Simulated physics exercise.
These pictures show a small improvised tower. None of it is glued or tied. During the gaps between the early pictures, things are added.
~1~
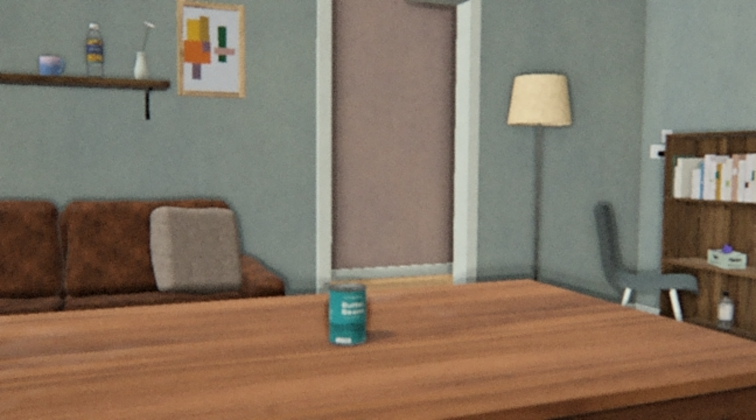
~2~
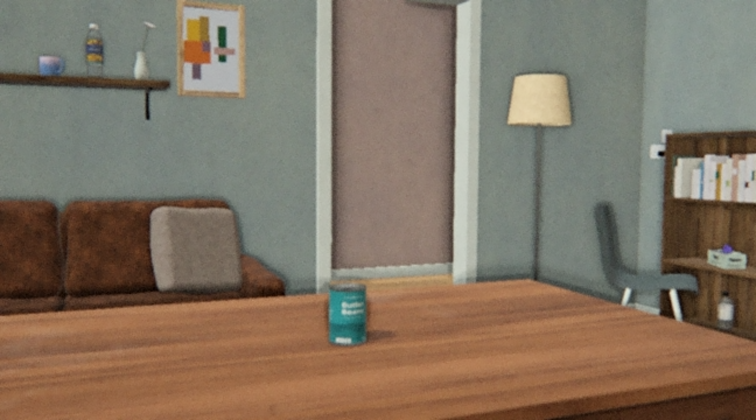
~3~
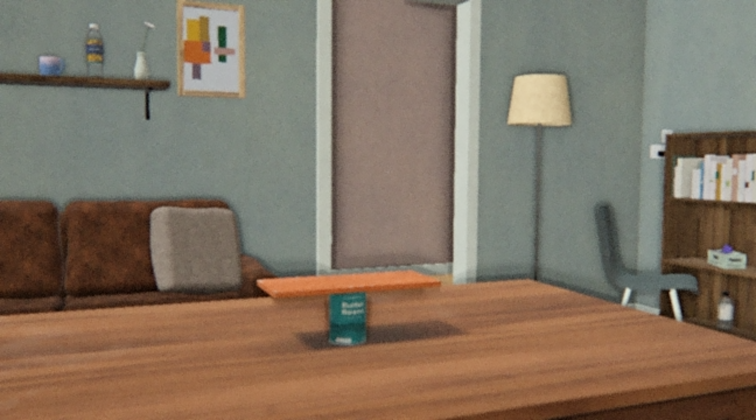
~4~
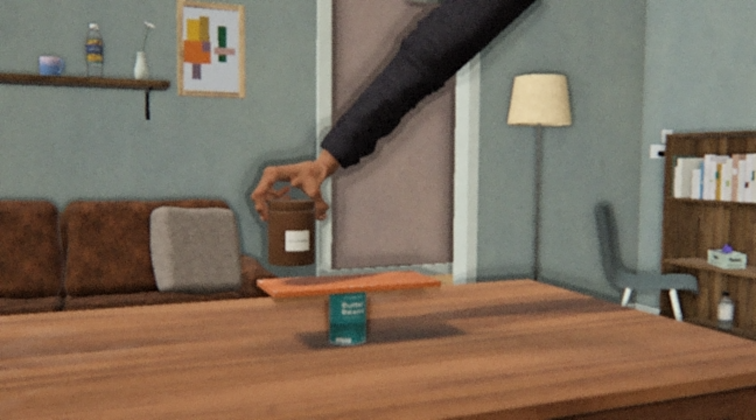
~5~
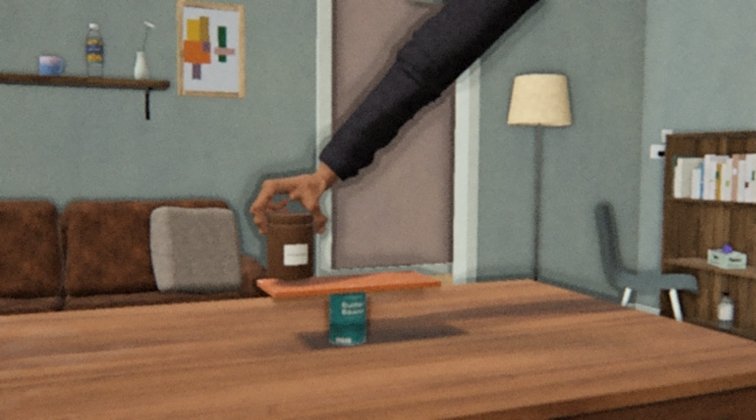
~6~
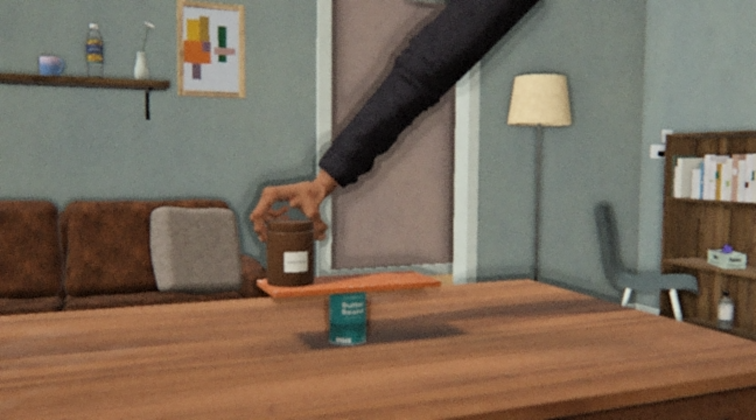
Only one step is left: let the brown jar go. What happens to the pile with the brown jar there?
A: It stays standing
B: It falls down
It falls down (B).
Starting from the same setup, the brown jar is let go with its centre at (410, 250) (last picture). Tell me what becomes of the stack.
After that, it tumbles down.
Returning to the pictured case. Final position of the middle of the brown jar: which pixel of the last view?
End spot: Near (214, 329).
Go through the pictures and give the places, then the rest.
In the first frame, the last thing is not in view yet.
In the second frame, the last thing is not in view yet.
In the third frame, the last thing is not in view yet; orange board (349, 283).
The fourth frame shows on its way; brown jar (292, 232); orange board (349, 283).
The fifth frame shows on its way; brown jar (290, 245); orange board (349, 283).
The sixth frame shows in place under the hand; brown jar (290, 252); orange board (349, 283).
Then, 0.40 s on from there, brown jar now fallen; orange board turned 55° from how it was put.
Then, 0.50 s on from there, orange board turned 51° from how it was put.
In the end, fallen, brown jar; toppled in the stack, orange board; turquoise tin unmoved. At the end, from the last picture's camera, brown jar near (214, 329). The stack gives way.
